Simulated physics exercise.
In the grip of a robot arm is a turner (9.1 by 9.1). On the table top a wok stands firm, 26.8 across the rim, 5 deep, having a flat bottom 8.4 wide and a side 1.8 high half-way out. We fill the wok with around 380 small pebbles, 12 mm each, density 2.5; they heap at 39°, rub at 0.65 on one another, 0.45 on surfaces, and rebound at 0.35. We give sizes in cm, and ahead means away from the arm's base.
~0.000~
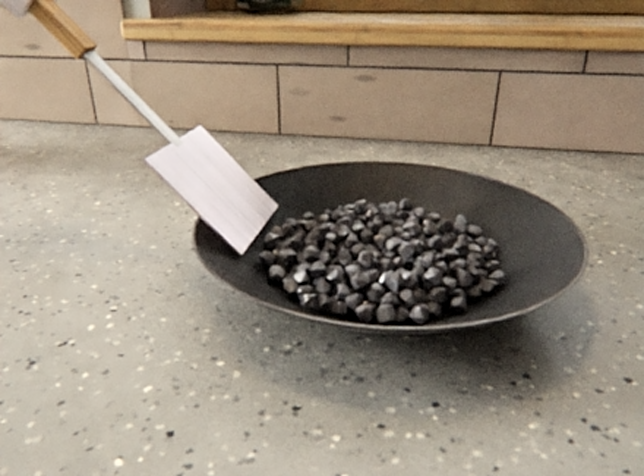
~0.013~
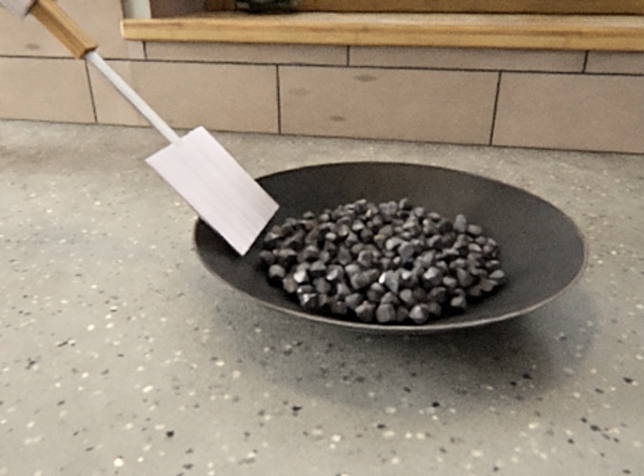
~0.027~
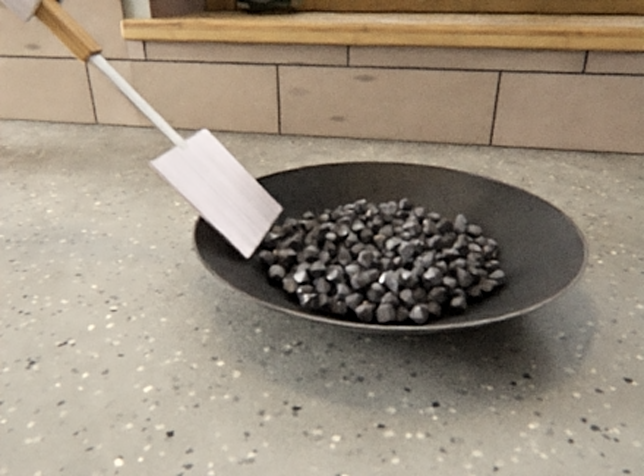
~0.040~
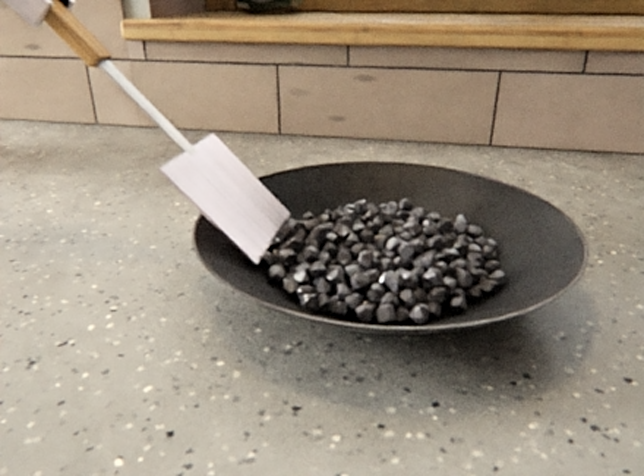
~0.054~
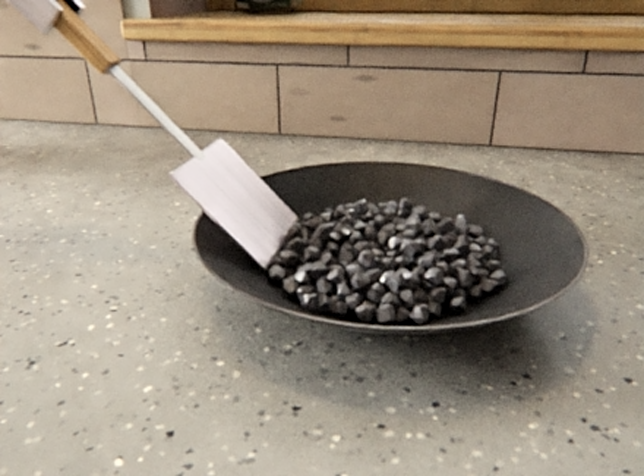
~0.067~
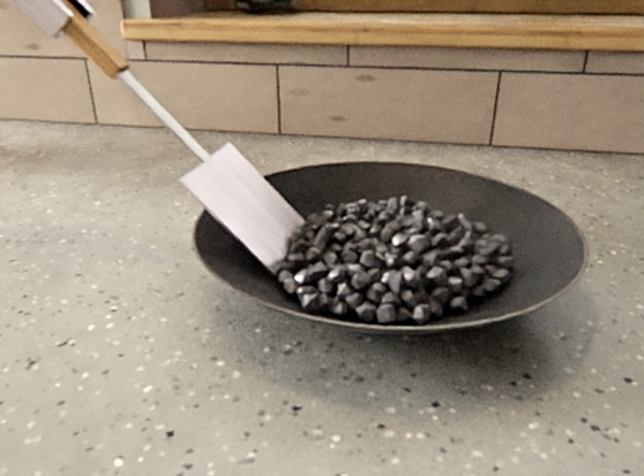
The video shows a metal turner with a wooden handle dipping slowly down and rightward into a black wok of dark pebbles on a speckled countertop, its blade pressing into the heap's left side and nudging the pebbles slightly right.
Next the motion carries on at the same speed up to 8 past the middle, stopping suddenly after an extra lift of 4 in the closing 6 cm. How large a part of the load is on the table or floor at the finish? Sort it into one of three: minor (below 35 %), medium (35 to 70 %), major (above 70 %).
Minor, below 35 %.
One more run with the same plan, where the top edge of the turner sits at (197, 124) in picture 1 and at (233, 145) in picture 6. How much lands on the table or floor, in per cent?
Close to 30 in a hundred.
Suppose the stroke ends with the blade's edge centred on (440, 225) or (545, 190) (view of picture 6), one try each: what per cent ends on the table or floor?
0 % and 45 %.
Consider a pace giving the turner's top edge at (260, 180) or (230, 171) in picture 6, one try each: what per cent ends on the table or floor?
First try about 50 %, second try about 40 %.
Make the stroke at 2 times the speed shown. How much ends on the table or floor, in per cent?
Roughly 45 percent ends on the table or floor.
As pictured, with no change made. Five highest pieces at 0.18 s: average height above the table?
About 6 centimetres.
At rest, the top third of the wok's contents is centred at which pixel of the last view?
The centre sits at about (514, 237).
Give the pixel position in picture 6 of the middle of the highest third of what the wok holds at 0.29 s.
Near (522, 226).
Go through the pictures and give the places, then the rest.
The first picture shows turner top edge at (175, 141), sloping 46°; upper third of the load around (386, 245), from x 270 to 495, top at y 205; 379 in the wok.
The second picture shows turner top edge at (176, 142), sloping 46°; upper third of the load around (386, 245), from x 270 to 495, top at y 205.
The third picture shows turner top edge at (180, 145), sloping 46°; upper third of the load around (386, 245), from x 270 to 495, top at y 205.
The fourth picture shows turner top edge at (189, 150), sloping 46°; upper third of the load around (386, 246), from x 270 to 495, top at y 205.
The fifth picture shows turner top edge at (198, 155), sloping 46°; upper third of the load around (388, 244), from x 275 to 495, top at y 205.
The sixth picture shows turner top edge at (207, 160), sloping 46°; upper third of the load around (393, 243), from x 285 to 505, top at y 205; 379 in the wok.
After 0.18 s, sloping 46°, highest piece 6 above the table; 379 in the wok.
After 0.29 s, sloping 46°, highest piece 10 above the table; 362 in the wok, 1 on the table or floor, 16 on the blade or in flight.
After 0.54 s, sloping 46°, highest piece 7 above the table; 295 in the wok, 73 on the table or floor, 11 on the blade or in flight.
After 1.59 s, sloping 46°, highest piece 6 above the table; 294 in the wok, 85 on the table or floor.
At rest, 294 in the wok, 85 on the table or floor. That is 22 % on the table or floor.
